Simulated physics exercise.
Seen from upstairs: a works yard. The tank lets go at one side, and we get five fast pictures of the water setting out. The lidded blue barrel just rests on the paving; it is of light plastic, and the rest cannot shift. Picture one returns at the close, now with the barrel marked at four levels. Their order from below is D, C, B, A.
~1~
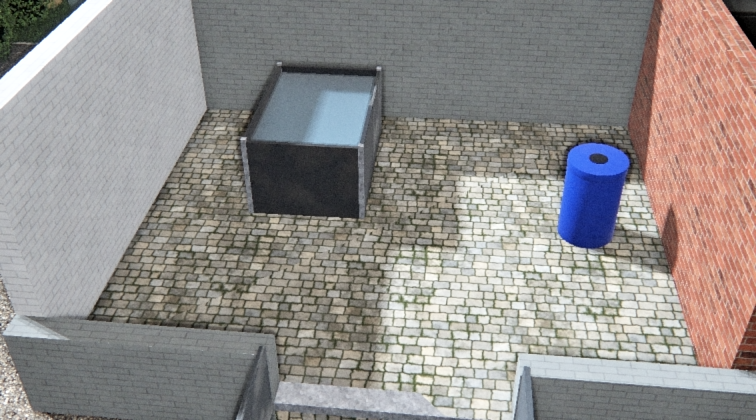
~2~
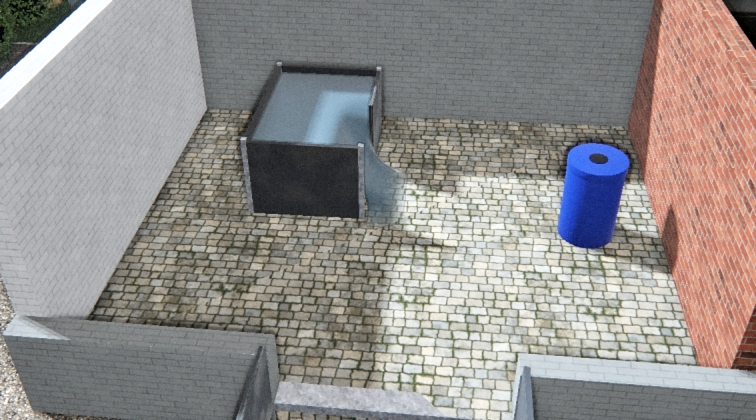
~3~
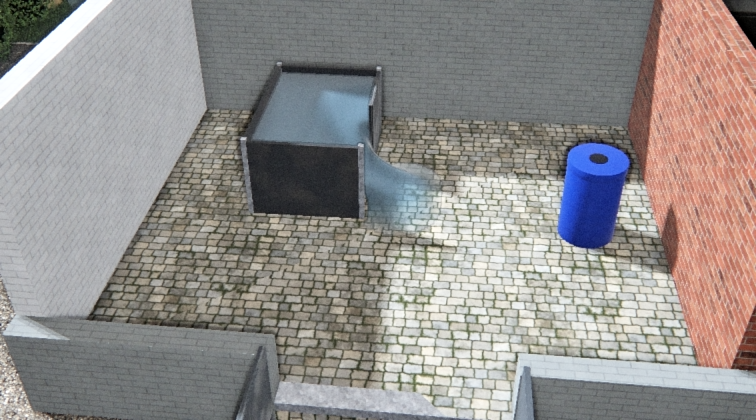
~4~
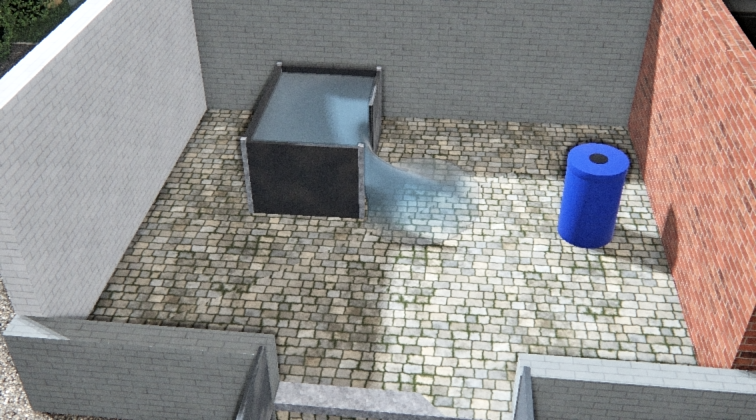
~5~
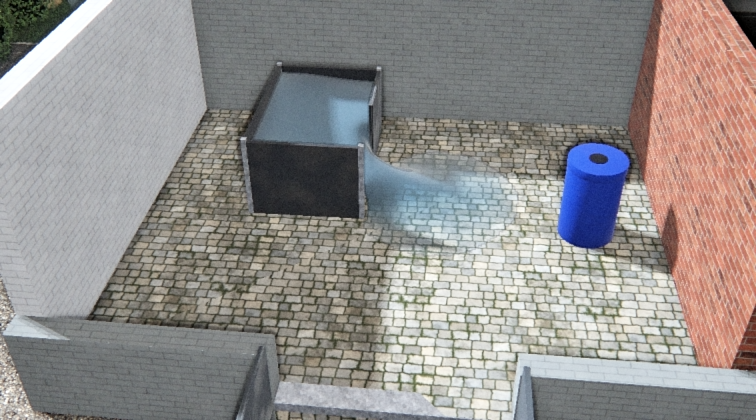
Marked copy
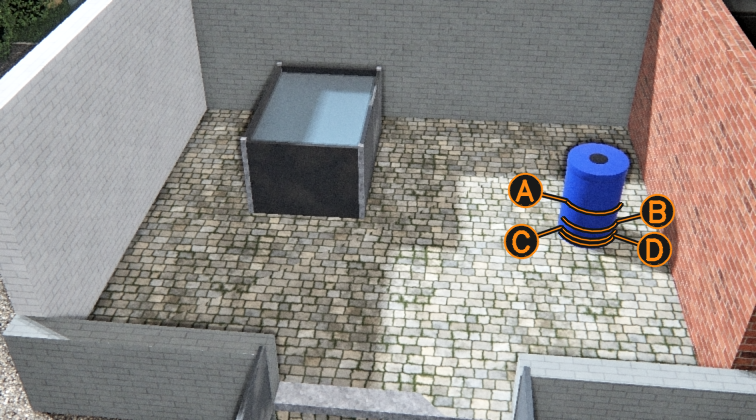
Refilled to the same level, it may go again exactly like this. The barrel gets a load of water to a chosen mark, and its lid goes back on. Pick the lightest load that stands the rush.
Take A.
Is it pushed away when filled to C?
Yes, that goes wrong.
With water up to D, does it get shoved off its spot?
Yes, that goes wrong.
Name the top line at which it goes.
The answer is B.
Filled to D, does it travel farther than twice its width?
Yes, it does.
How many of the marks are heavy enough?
One of the four.
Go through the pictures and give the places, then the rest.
The first picture shows lid of the blue barrel at (599, 159); tank full, its middle at (317, 109); open gate at (395, 348).
In the second picture, 2 % of the ground wet, in view closest to the barrel at (370, 216).
In the third picture, 4 % of the ground wet, in view closest to the barrel at (430, 210).
In the fourth picture, 7 % of the ground wet, in view closest to the barrel at (471, 206).
The fifth picture shows lid of the blue barrel at (599, 159); 10 % of the ground wet, in view closest to the barrel at (506, 211).
On the marked copy, A at (595, 213); B at (592, 231); C at (590, 240); D at (589, 245); from the bottom up D, C, B, A.
Choosing A, it does not move.
Choosing B, it is pushed about its own width away.
Choosing C, it is pushed about 4 times its own width away.
Choosing D, it is pushed about 6 times its own width away.
